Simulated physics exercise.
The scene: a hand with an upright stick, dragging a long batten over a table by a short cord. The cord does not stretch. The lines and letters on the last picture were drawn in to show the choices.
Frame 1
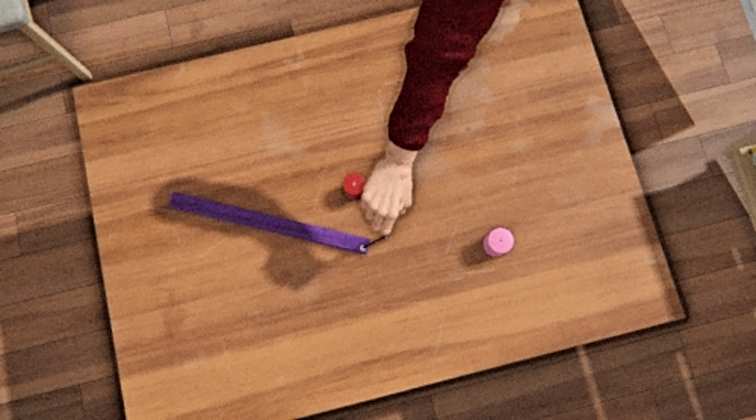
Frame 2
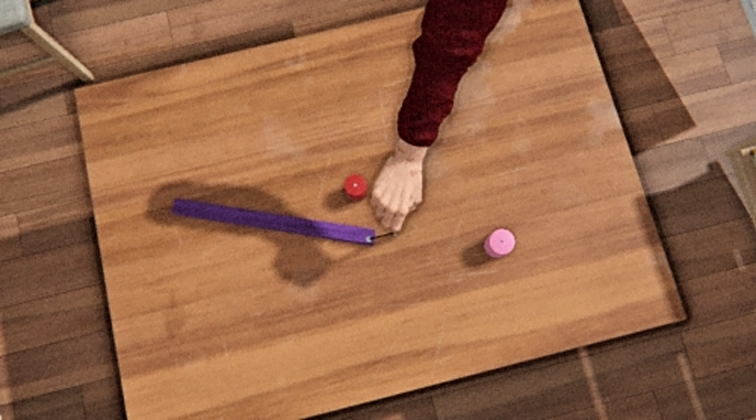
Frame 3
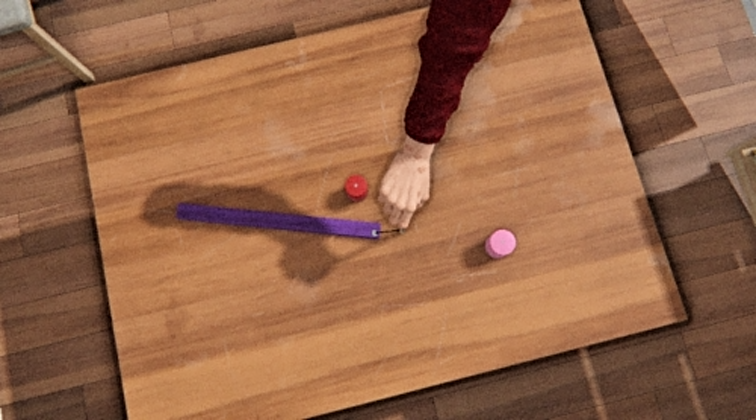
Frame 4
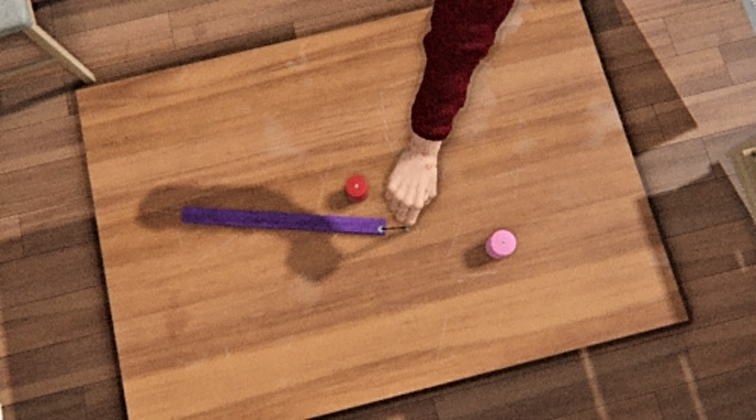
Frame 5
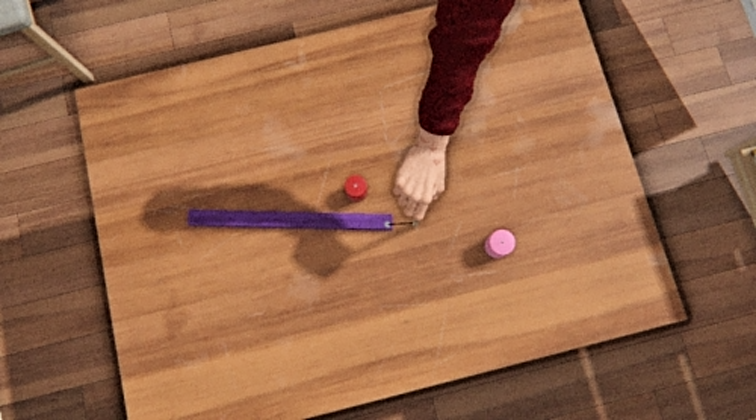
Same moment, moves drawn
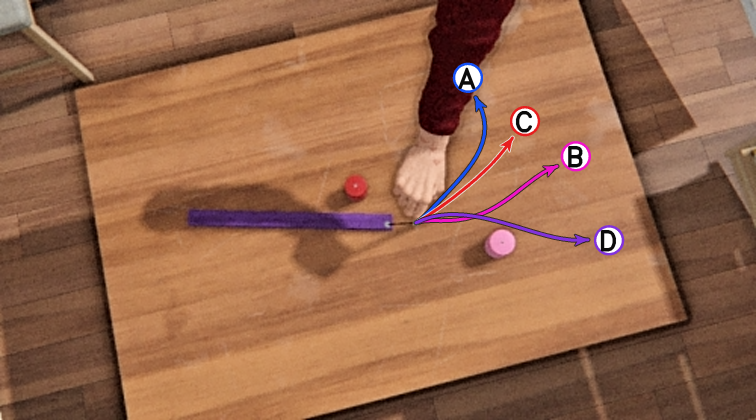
On a wooden table, a hand in a dark red sleeve drags a long purple batten slightly to the right by a short cord, the batten swinging nearly level, while a red candle and a pink tin stay still.
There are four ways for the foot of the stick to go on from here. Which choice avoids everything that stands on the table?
Path B touches nothing.
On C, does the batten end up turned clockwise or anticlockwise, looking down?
It turns anticlockwise.
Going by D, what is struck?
The pink tin.
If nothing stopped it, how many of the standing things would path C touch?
It touches one.
On the marked copy, A from (416, 223) via (472, 163) to (476, 97); B from (416, 223) via (497, 206) to (557, 166); C from (416, 223) via (470, 185) to (512, 138); D from (416, 223) via (506, 224) to (588, 240).
Following B. Soon after the start, foot of the stick (472, 217), middle of the batten (346, 218).
Later, foot of the stick (520, 190), middle of the batten (397, 211).
In the end, foot of the stick (559, 166), middle of the batten (440, 198); nothing has been touched.
As for the rest, A meets the red candle; C meets the red candle; D meets the pink tin.
